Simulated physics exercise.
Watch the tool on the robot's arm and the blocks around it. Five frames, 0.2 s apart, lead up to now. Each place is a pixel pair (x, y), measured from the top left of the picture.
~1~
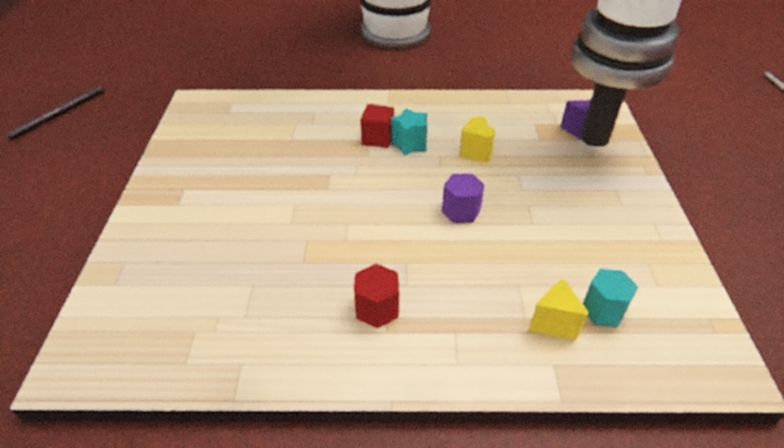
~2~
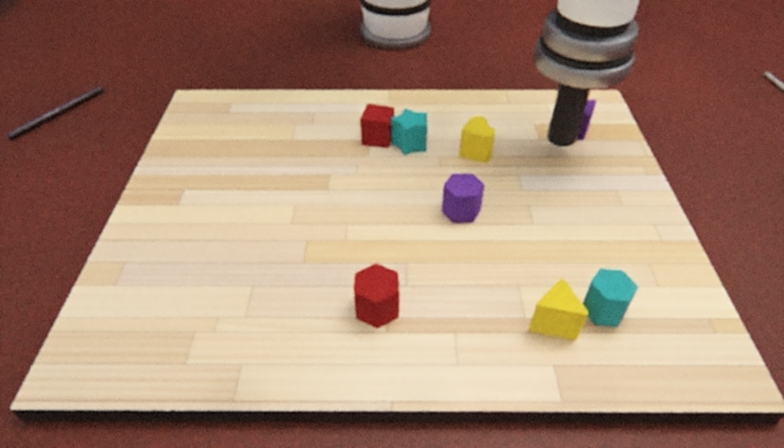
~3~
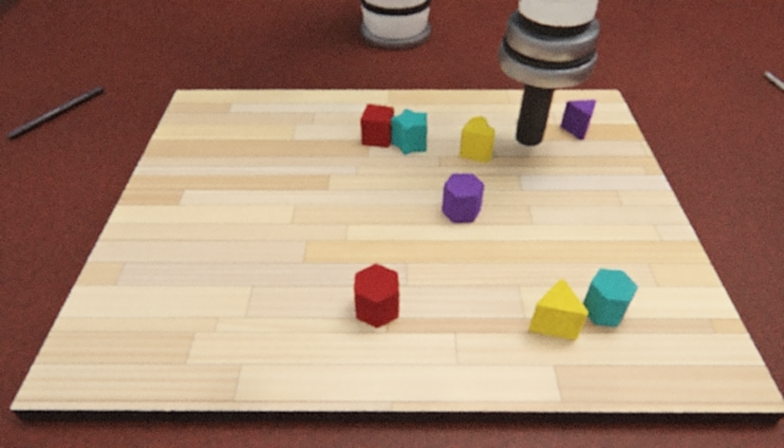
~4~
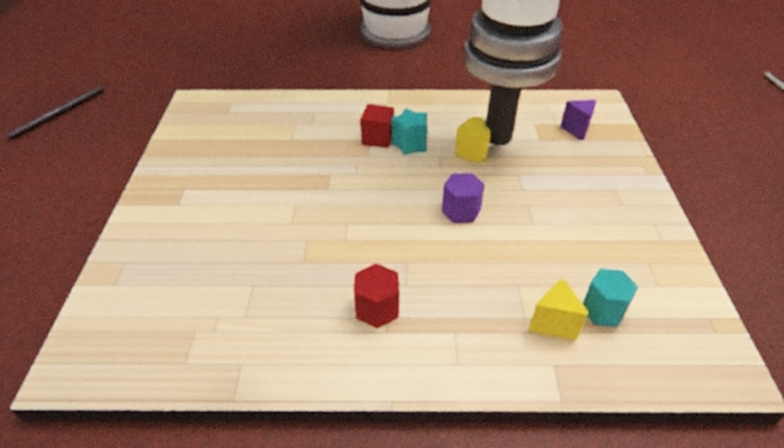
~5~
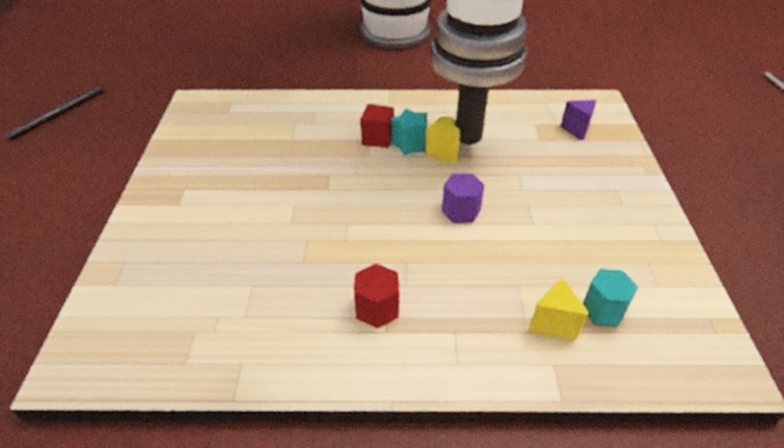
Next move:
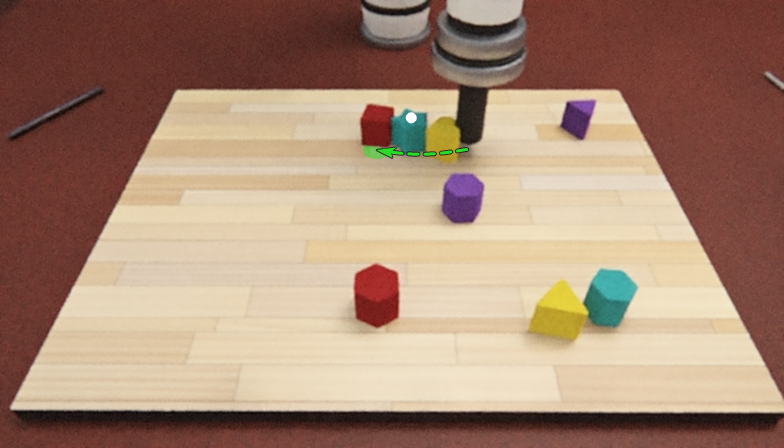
The robot arm moves left and pushes the yellow block up to the turquoise star.
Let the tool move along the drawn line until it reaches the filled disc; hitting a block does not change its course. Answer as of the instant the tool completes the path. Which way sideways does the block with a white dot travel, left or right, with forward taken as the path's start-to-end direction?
My prediction: Rightwards.
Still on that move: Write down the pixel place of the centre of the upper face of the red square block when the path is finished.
It is going to be at (344, 95).
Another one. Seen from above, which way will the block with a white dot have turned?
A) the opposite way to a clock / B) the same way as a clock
B: The same way as a clock.
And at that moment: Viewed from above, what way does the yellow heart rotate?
It goes round opposite to clock hands.
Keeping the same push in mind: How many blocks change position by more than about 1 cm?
I'd say three or more blocks get shifted by more than about 1 cm.
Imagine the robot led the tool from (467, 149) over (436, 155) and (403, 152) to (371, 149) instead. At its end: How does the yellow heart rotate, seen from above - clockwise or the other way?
From overhead, the rotation is counterclockwise.
The line goes from (467, 149) over (437, 154) and (407, 154) to (377, 150); the dot is on the turquoise star block.
On the path given first. One third of the way, tool at (437, 142); red square block at (372, 110); turquoise star block at (400, 118), turned 50° clockwise; yellow heart at (415, 134), turned 15° anticlockwise.
Two thirds of the way, tool at (405, 142); red square block at (357, 104), turned 25° clockwise; turquoise star block at (376, 117), turned 75° clockwise; yellow heart at (390, 140), turned 40° anticlockwise.
At the end, tool at (376, 138); red square block at (344, 95), turned 45° clockwise; turquoise star block at (353, 111), turned 95° clockwise; yellow heart at (381, 141), turned 70° anticlockwise.
